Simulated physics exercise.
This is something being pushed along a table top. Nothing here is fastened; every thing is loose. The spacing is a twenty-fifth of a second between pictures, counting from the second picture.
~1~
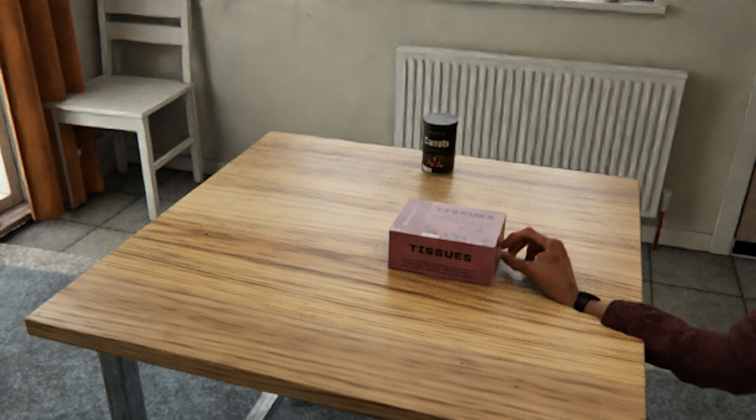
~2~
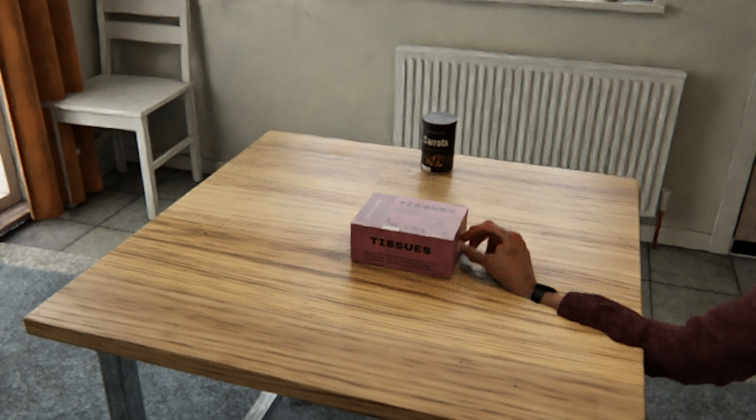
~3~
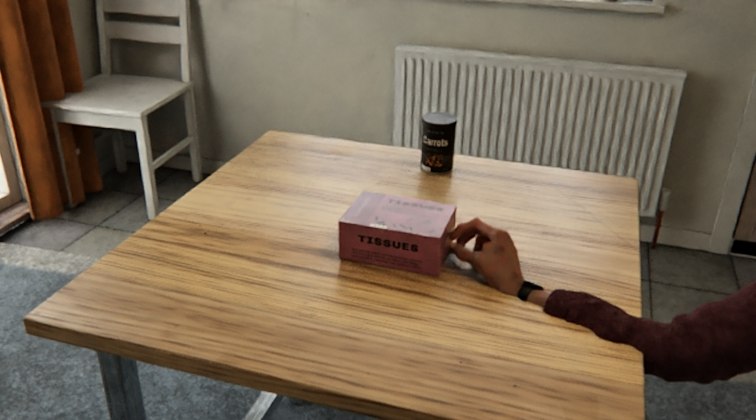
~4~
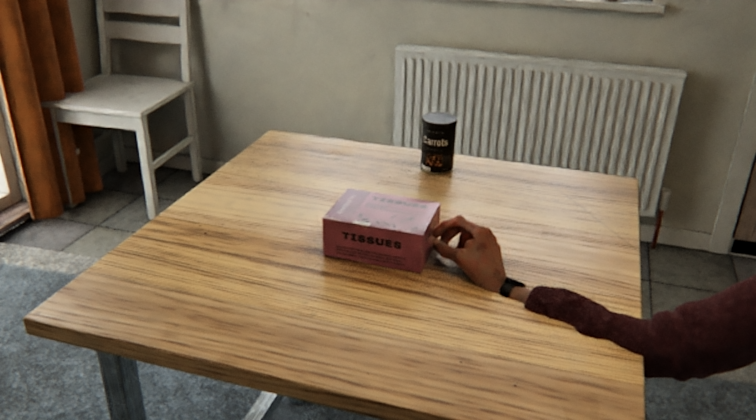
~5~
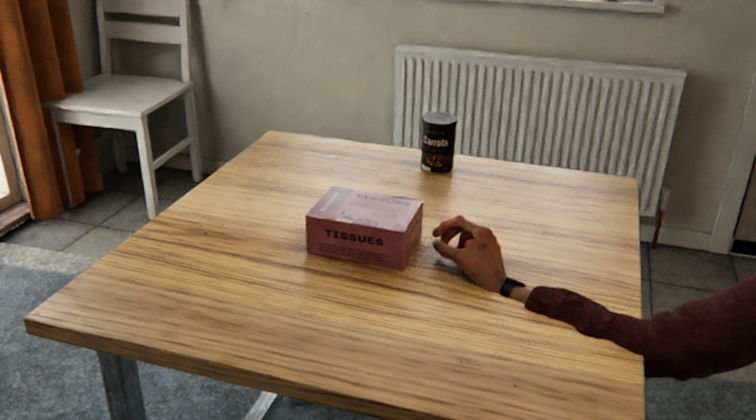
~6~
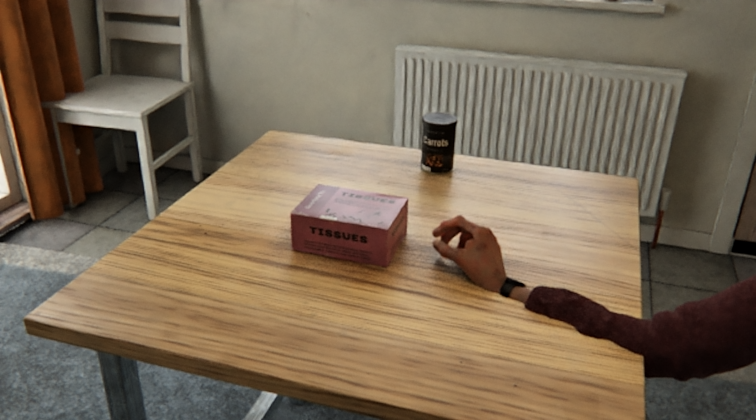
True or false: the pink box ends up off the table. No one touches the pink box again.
False.
Then, 0.10 s later than the last frame, pink box moved about its own width near (322, 218).
Then, 0.20 s later than the last frame, pink box moved about its own width near (304, 215).
When it is over, moved from the start, pink box. End places, in pixels of the last picture, pink box near (298, 214).
